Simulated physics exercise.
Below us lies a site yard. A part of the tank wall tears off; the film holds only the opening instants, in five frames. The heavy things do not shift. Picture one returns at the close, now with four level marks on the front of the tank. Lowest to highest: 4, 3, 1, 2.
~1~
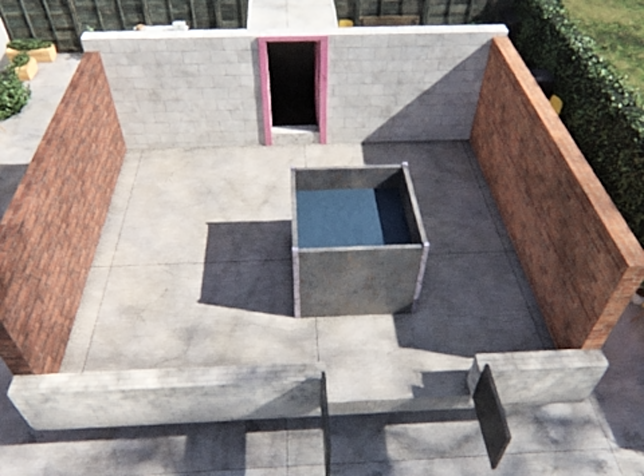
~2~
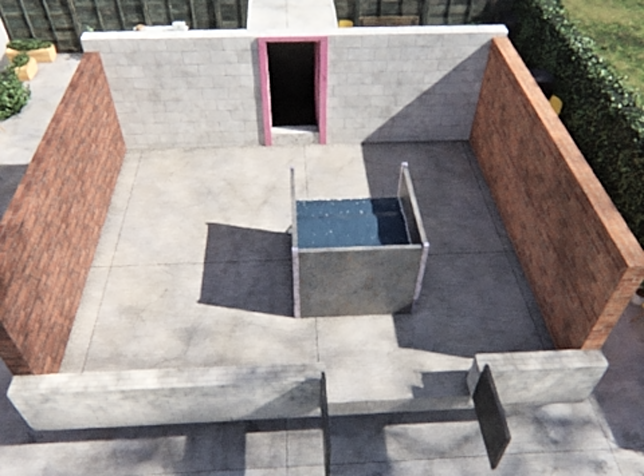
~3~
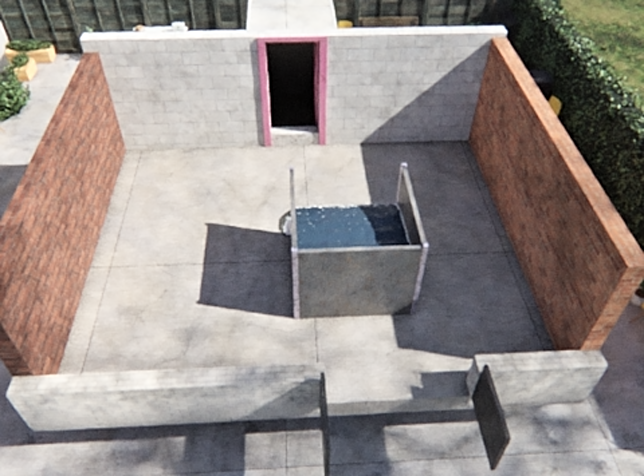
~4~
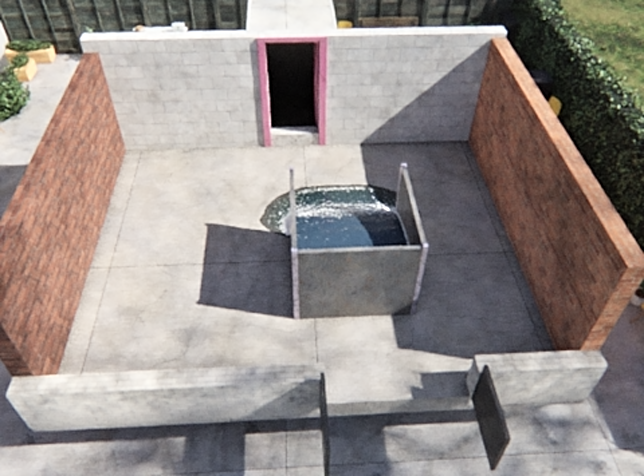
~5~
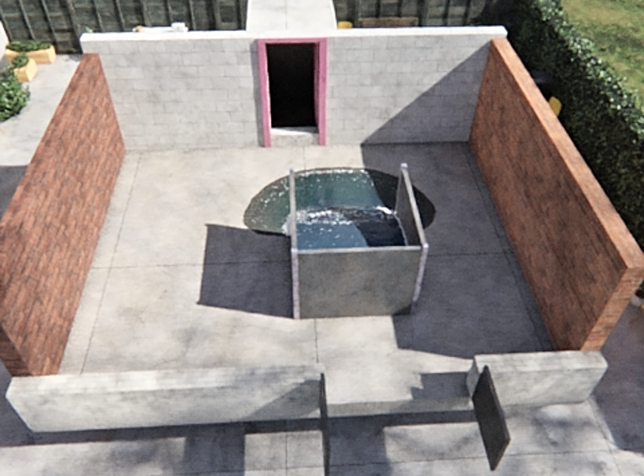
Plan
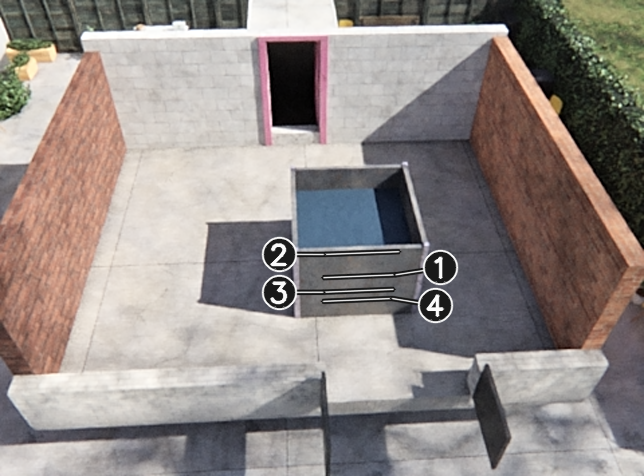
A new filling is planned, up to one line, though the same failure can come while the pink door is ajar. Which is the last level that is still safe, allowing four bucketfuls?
3.
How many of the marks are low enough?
Two of them.
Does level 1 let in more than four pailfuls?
Yes, that goes wrong.
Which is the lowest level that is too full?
1 it is.
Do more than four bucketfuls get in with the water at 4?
No, that is safe.
On the marked copy, 1 at (359, 276); 2 at (361, 253); 3 at (358, 290); 4 at (357, 299); from the bottom up 4, 3, 1, 2.
With 1, about 9 bucketfuls get in.
With 2, dozens of bucketfuls pour in.
With 3, a splash gets over, under a bucket.
With 4, nothing gets over.
